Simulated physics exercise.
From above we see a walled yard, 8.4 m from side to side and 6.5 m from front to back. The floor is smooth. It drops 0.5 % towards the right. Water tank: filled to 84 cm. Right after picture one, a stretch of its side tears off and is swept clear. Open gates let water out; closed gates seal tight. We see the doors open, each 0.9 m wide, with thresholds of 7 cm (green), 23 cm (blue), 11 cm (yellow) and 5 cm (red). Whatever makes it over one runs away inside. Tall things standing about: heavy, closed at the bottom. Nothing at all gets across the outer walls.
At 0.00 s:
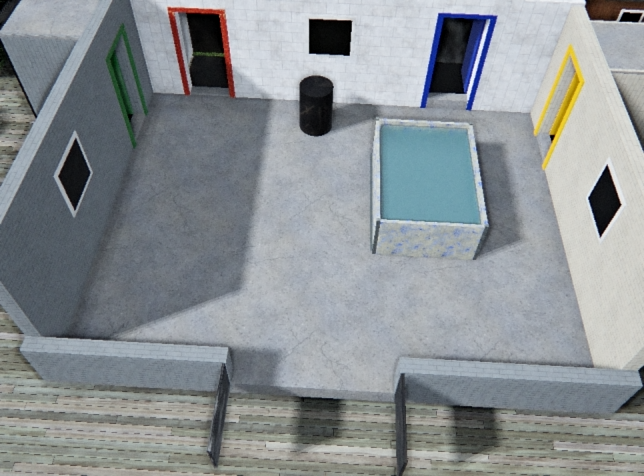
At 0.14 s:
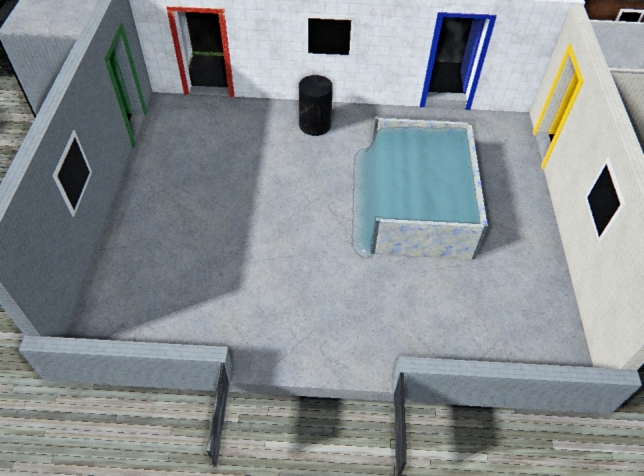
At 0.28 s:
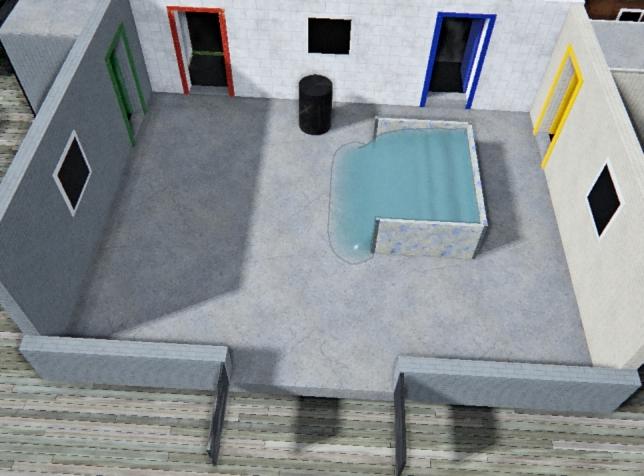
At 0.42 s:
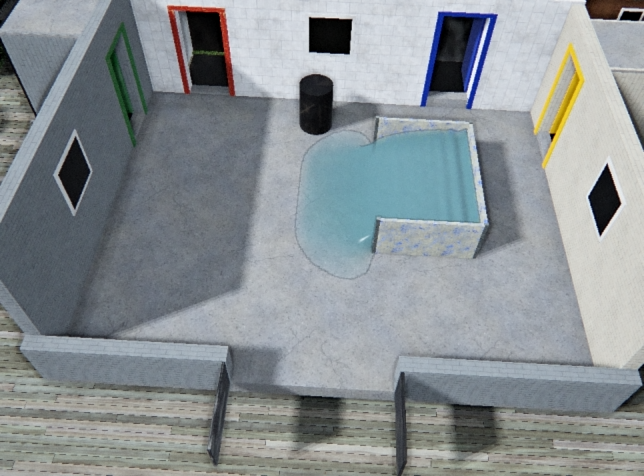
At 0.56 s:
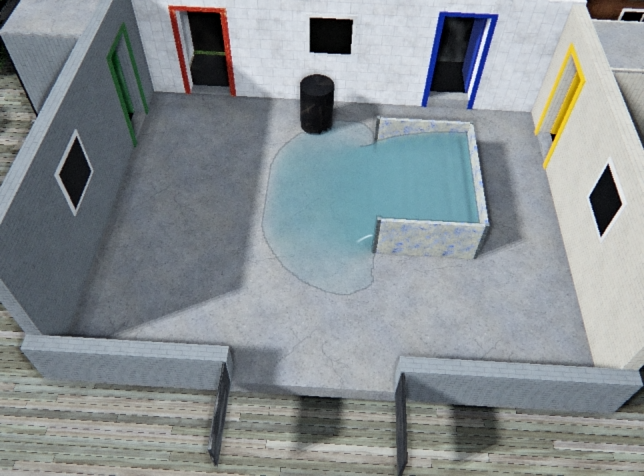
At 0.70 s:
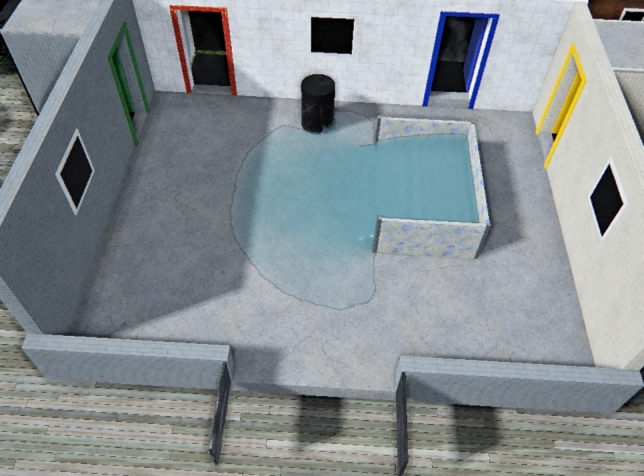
The clip opens on a walled yard seen from above, with a still, full water tank right of centre. The tank's left side gives way and water pours onto the grey floor. It fans out leftward in a widening, thinning sheet, reaching the base of the black cylinder.
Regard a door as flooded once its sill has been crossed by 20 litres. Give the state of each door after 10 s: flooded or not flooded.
As I see it, at the green door the limit will be broken. At the blue door the limit will hold. At the yellow door the limit will hold. At the red door the limit will be broken.
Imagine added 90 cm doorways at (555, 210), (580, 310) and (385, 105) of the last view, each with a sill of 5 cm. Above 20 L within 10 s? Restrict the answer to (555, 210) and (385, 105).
Taking them in order, the first is fine and the second fine.
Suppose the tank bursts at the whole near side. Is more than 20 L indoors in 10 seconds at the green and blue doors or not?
Against that limit: Green under, blue under.
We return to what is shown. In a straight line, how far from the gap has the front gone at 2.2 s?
That works out near 6.0 m.
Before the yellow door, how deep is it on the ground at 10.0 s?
Depth: ~ 6.5 cm.
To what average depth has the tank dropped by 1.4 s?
Mean depth: About 34 cm.
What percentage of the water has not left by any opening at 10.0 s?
Around 80 percent of the water.
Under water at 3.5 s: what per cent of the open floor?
Around 60 per cent wet.
After 1.4 s water covers 45 % of the floor and is deepest (37 cm) near (122, 187); green door not reached, blue door not reached, yellow door not reached, red door not reached.
After 2.2 s water covers 60 % of the floor and is deepest (38 cm) near (119, 194); green door 27 cm at the sill, 63 L in, blue door not reached, yellow door not reached, red door 10 cm at the sill, 0 L in.
After 3.5 s water covers 60 % of the floor and is deepest (34 cm) near (65, 346); green door 23 cm at the sill, 225 L in, blue door 1 cm at the sill, 0 L in, yellow door not reached, red door 17 cm at the sill, 28 L in.
After 6.0 s water covers 70 % of the floor and is deepest (16 cm) near (297, 122); green door 10 cm at the sill, 321 L in, blue door 1 cm at the sill, 0 L in, yellow door not reached, red door 10 cm at the sill, 110 L in.
After 10.0 s water covers 95 % of the floor and is deepest (12 cm) near (591, 389); green door 6 cm at the sill, 328 L in, blue door 5 cm at the sill, 0 L in, yellow door 7 cm at the sill, 0 L in, red door 9 cm at the sill, 142 L in.
